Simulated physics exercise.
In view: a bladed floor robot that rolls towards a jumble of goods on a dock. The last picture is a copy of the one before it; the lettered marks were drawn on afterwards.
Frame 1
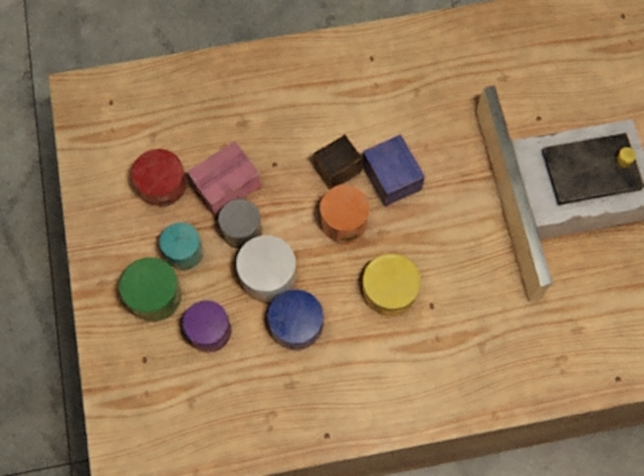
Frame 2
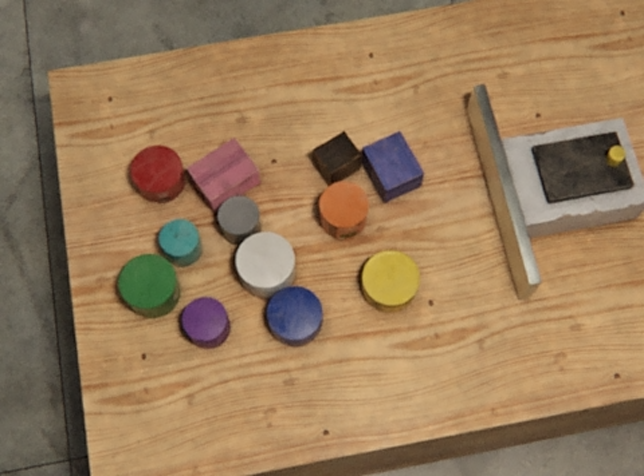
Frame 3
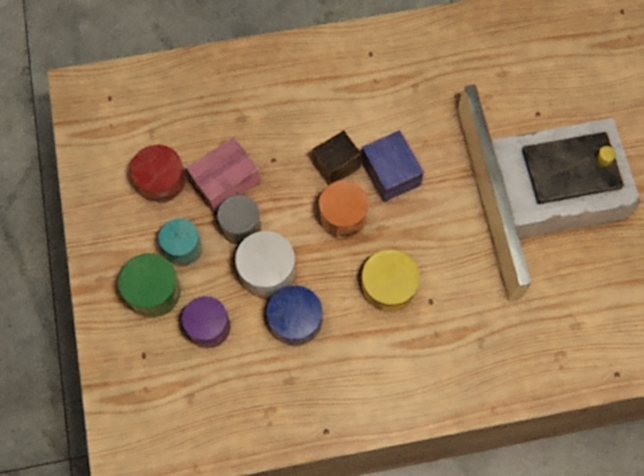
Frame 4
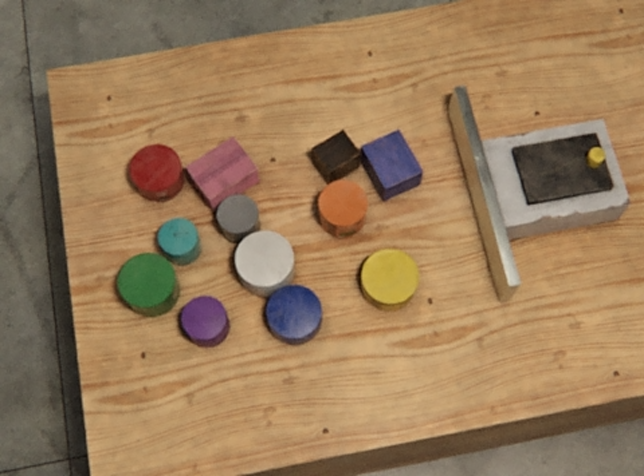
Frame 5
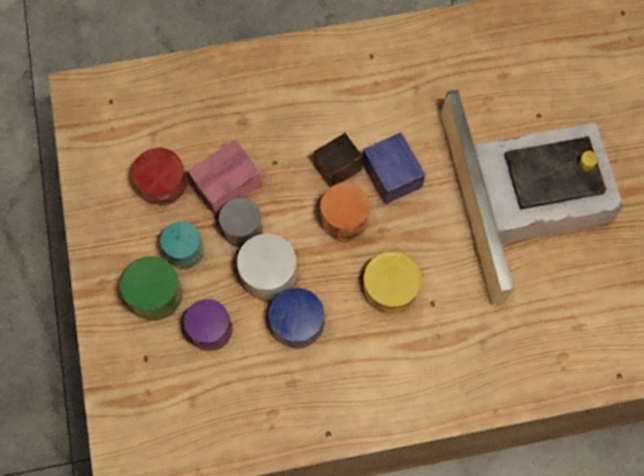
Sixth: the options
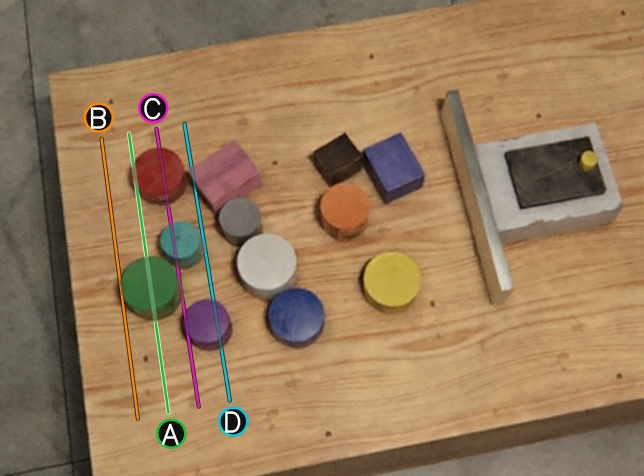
On a wooden dock, round canisters and pails in many colours sit jumbled with a few boxes, while a grey robot with a long upright blade stands at the right. The robot rolls slowly left a short way, blade first, narrowing the gap, and the goods stay still, untouched.
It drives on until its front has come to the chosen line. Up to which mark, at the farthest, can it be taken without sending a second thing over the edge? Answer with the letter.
Up to line D.
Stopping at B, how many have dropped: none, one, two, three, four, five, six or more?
By then, six or more.
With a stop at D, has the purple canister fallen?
By then, no.
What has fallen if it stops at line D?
The red pail goes over.
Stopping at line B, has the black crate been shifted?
Yes.
On the marked copy, A at (148, 266); B at (119, 271); C at (176, 261); D at (206, 255).
Following D. Soon after the start, robot (452, 191); yellow pail (360, 289); black crate (298, 167).
Later, robot (353, 209); red pail (99, 186); pink box (156, 189).
In the end, robot (278, 223); red pail over the edge; green pail (87, 312); one fallen.
As for the rest, A drops four; B drops eight; C drops three.
